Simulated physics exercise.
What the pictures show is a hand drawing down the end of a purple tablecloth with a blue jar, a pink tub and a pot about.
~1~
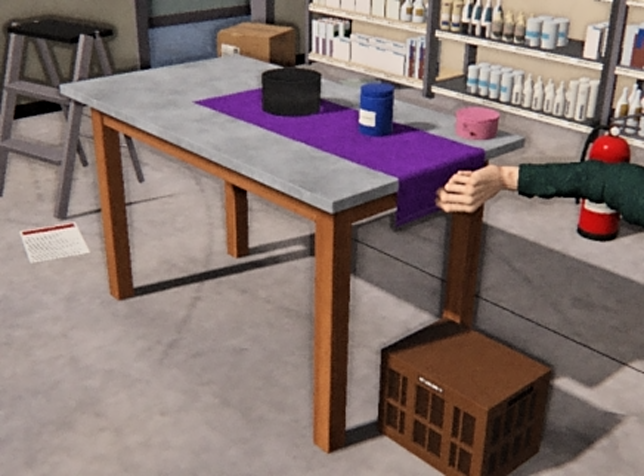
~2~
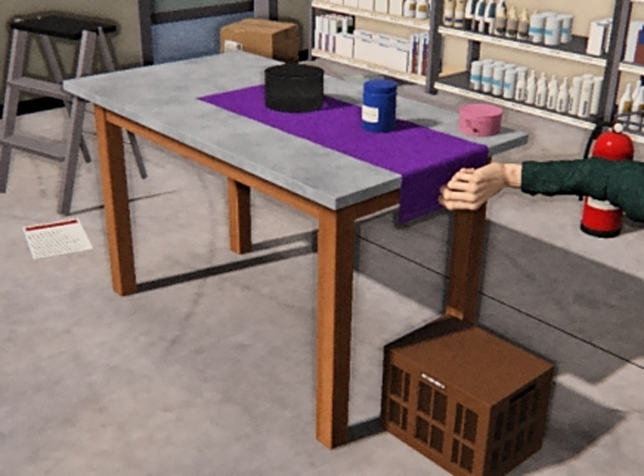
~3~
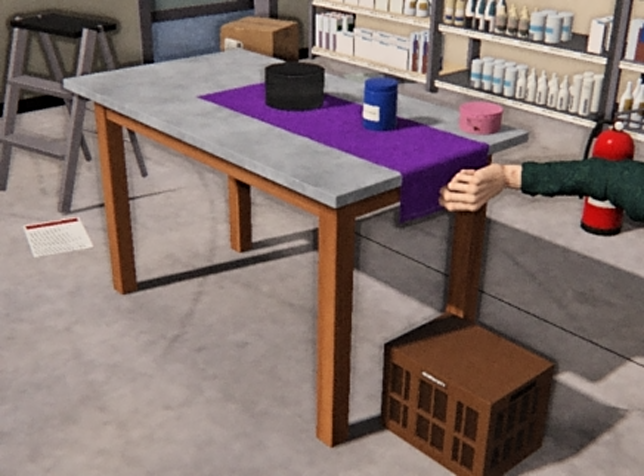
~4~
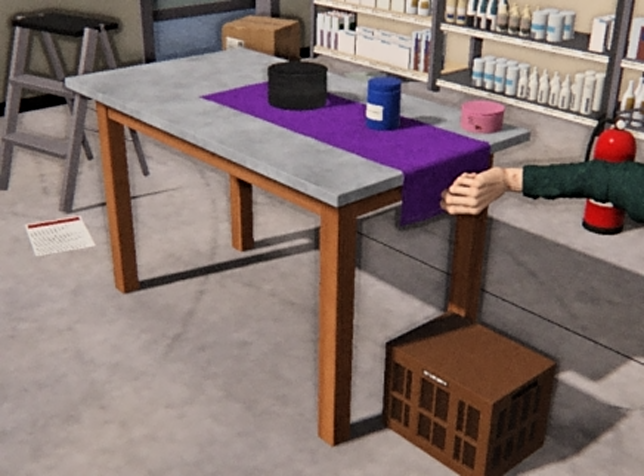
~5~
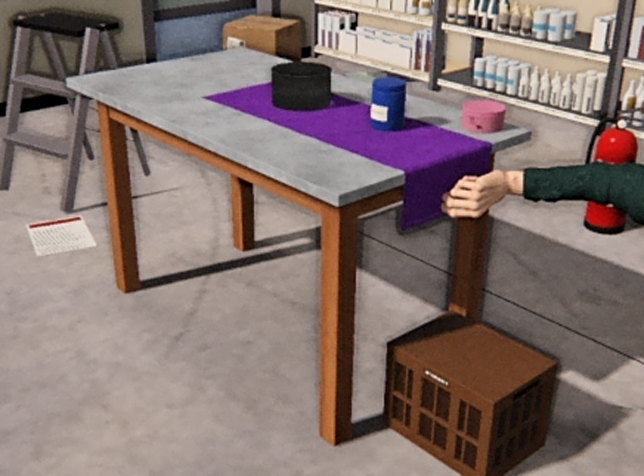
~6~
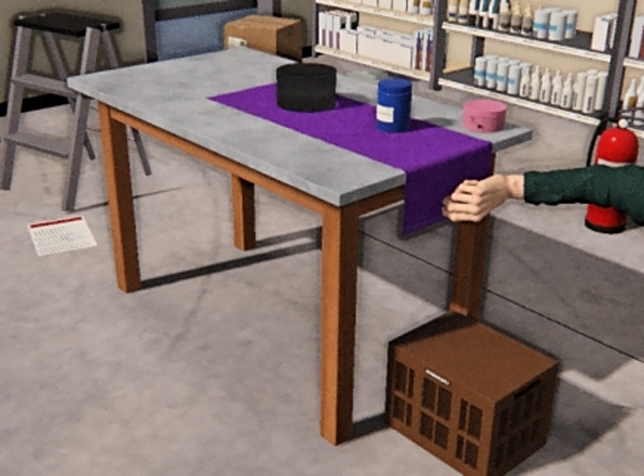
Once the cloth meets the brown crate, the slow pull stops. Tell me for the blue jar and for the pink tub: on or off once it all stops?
Blue jar: Off, pink tub: On.
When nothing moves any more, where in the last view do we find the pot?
In the last view, roughly at (389, 114).
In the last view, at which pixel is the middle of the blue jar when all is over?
I'd put it close to (506, 315).
Then, 1.02 s after the last picture, hem going down; jar carried along near (437, 119); tub unmoved.
Then, 1.94 s after the last picture, hem going down; jar down below near (506, 315); tub unmoved.
At rest, hem on the crate; jar down below near (506, 315); tub unmoved. The blue jar is carried off the end and the pink tub stays on the table.
